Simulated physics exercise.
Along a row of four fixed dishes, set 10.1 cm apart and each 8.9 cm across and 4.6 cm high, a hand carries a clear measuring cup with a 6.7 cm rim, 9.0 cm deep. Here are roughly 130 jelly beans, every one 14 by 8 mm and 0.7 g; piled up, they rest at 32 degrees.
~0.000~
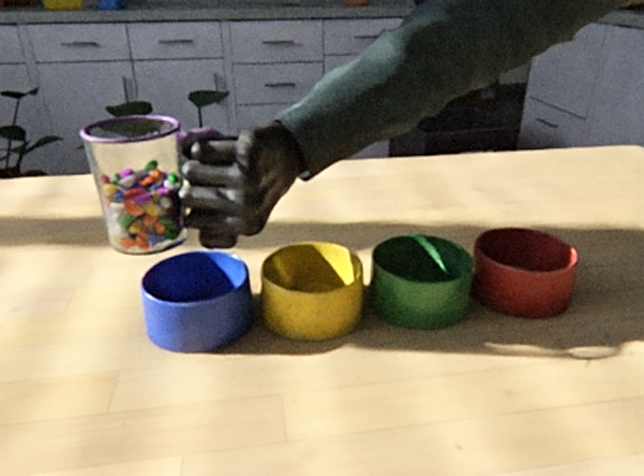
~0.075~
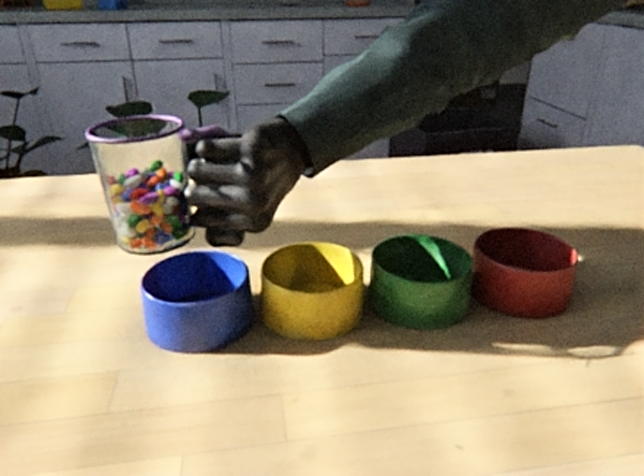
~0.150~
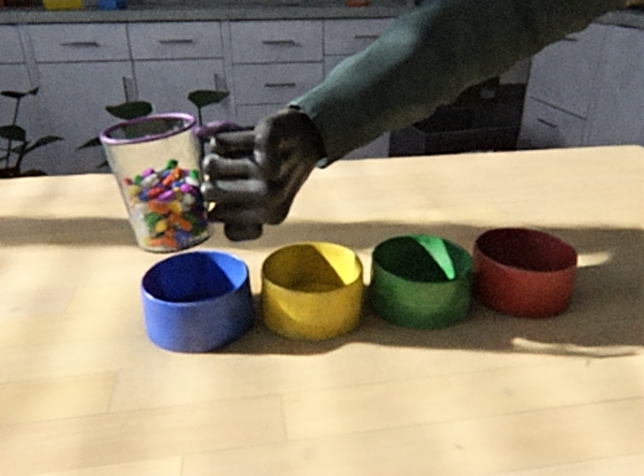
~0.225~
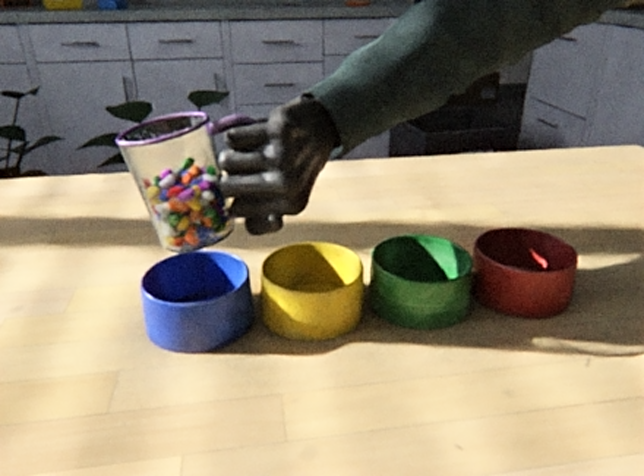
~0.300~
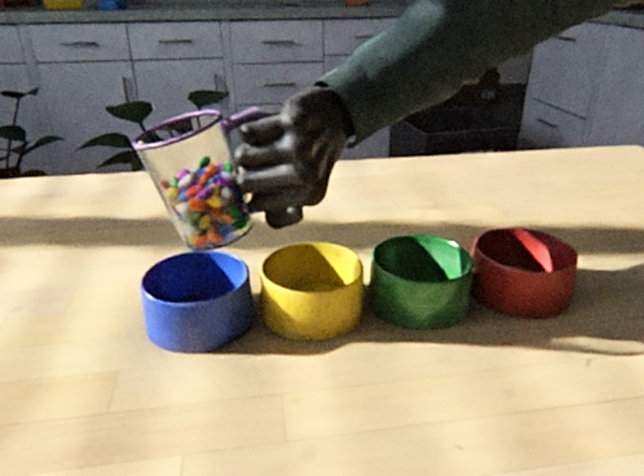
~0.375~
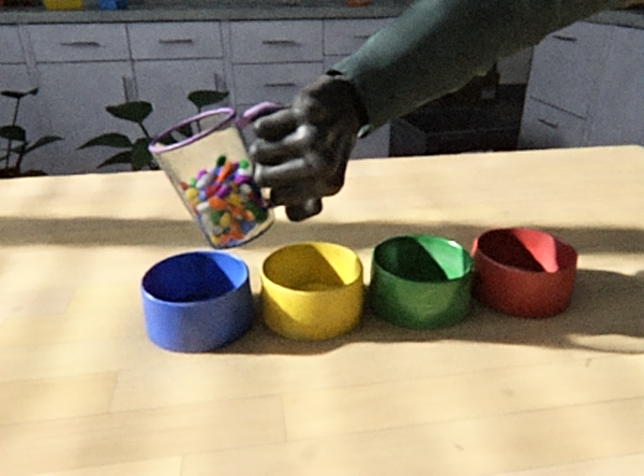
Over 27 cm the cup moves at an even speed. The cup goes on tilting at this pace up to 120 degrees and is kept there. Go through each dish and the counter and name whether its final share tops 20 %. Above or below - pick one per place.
Red: Below; blue: Below; green: Above; yellow: Below; counter: Below.
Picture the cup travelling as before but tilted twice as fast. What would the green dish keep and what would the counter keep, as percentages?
The green dish would get 10 and the counter 10.
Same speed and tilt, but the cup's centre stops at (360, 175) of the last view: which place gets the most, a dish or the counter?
That'd be yellow, it takes the most.
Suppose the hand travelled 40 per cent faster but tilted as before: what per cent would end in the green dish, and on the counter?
Green: 100; counter: 0.
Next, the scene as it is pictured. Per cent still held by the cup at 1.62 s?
Roughly 100 per cent, give or take.
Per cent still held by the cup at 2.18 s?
It comes out close to 5 per cent.
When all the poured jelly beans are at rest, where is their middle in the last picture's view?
Look around (408, 284) in the last picture.
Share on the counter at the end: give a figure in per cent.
Some 0 per cent.
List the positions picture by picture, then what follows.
The first picture shows cup at (142, 186), tilt 0 degrees, lip at (84, 131), moved 0.0 cm; middle of the pieces at (152, 206); blue dish at (196, 276); yellow dish at (312, 266); green dish at (422, 257); red dish at (525, 249).
The second picture shows cup at (147, 185), tilt 1 degrees, lip at (89, 132), moved 0.4 cm; middle of the pieces at (158, 205).
The third picture shows cup at (164, 184), tilt 6 degrees, lip at (103, 135), moved 1.7 cm; middle of the pieces at (176, 204).
The fourth picture shows cup at (182, 183), tilt 10 degrees, lip at (119, 138), moved 3.1 cm; middle of the pieces at (195, 202).
The fifth picture shows cup at (200, 182), tilt 15 degrees, lip at (135, 142), moved 4.5 cm; middle of the pieces at (215, 200).
The sixth picture shows cup at (218, 181), tilt 20 degrees, lip at (152, 146), moved 5.9 cm; middle of the pieces at (234, 198); blue dish at (196, 276); yellow dish at (312, 266); green dish at (422, 257); red dish at (525, 249). The cup turns about 65 degrees a second and travels 19 cm a second.
After 1.12 s, tilt 67 degrees; cup holds 100 %.
Then, at 1.62 s, tilt 98 degrees; cup holds 100 %.
Then, at 2.18 s, tilt 120 degrees; cup holds 5 %, green 95 %.
By 3.0 s all is still; red 0 %, blue 0 %, green 100 %, yellow 0 %, counter 0 %.
